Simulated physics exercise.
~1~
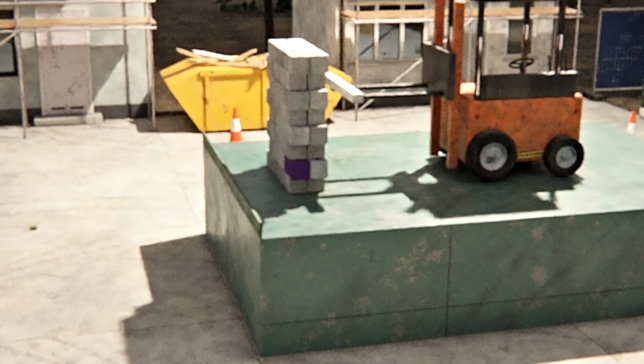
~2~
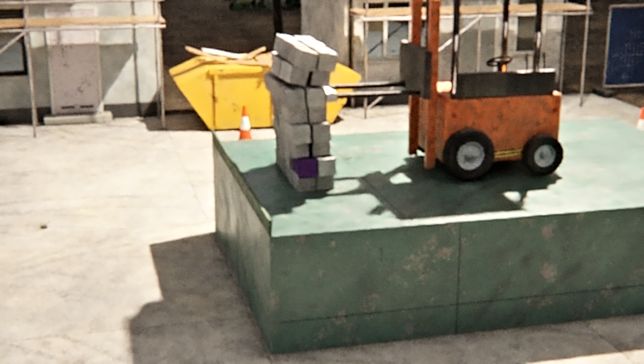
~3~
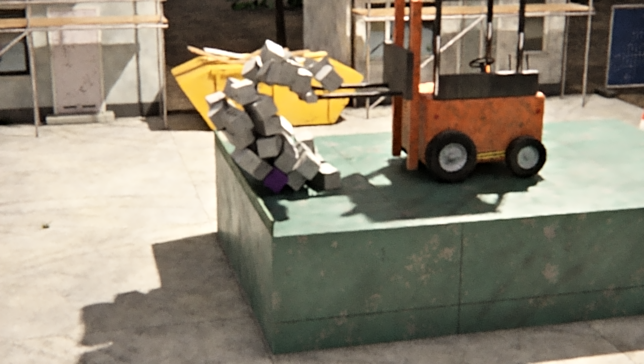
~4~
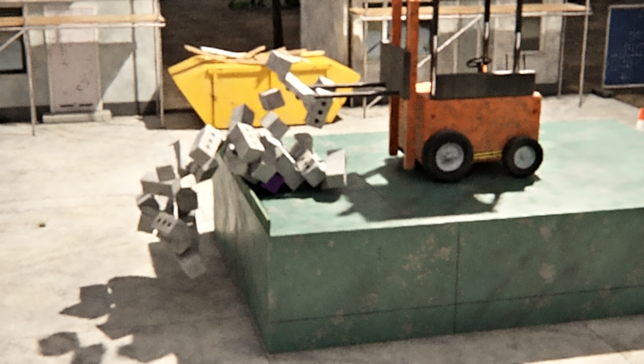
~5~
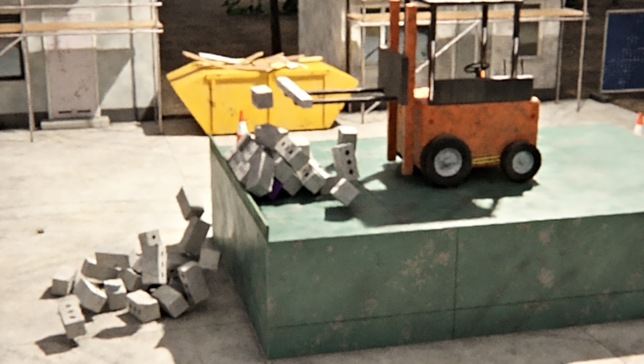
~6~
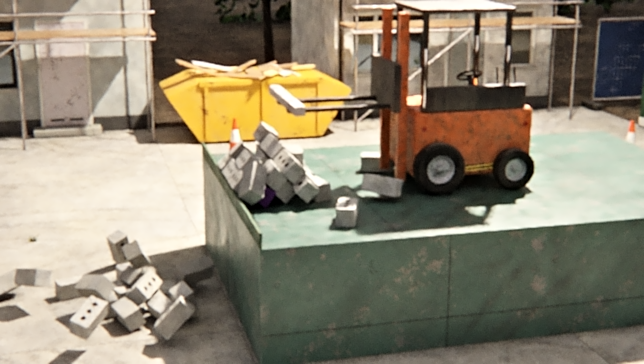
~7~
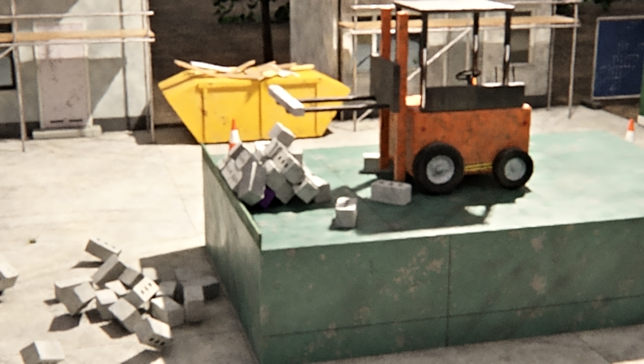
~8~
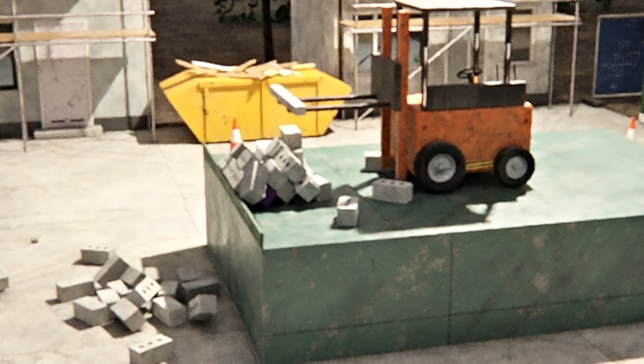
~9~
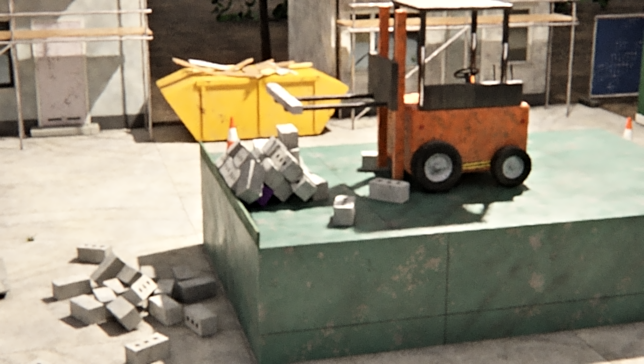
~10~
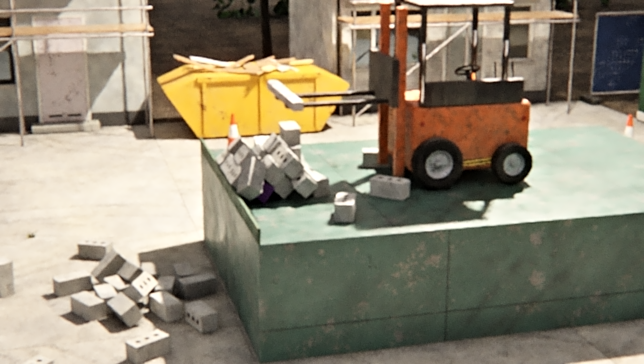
The video shows an orange forklift on a green platform pushing a beam leftward into a stack of grey concrete blocks with one purple block, which buckles and collapses. Many blocks tumble over the edge to the ground, while the rest, including the purple one, settle in a heap on the platform.
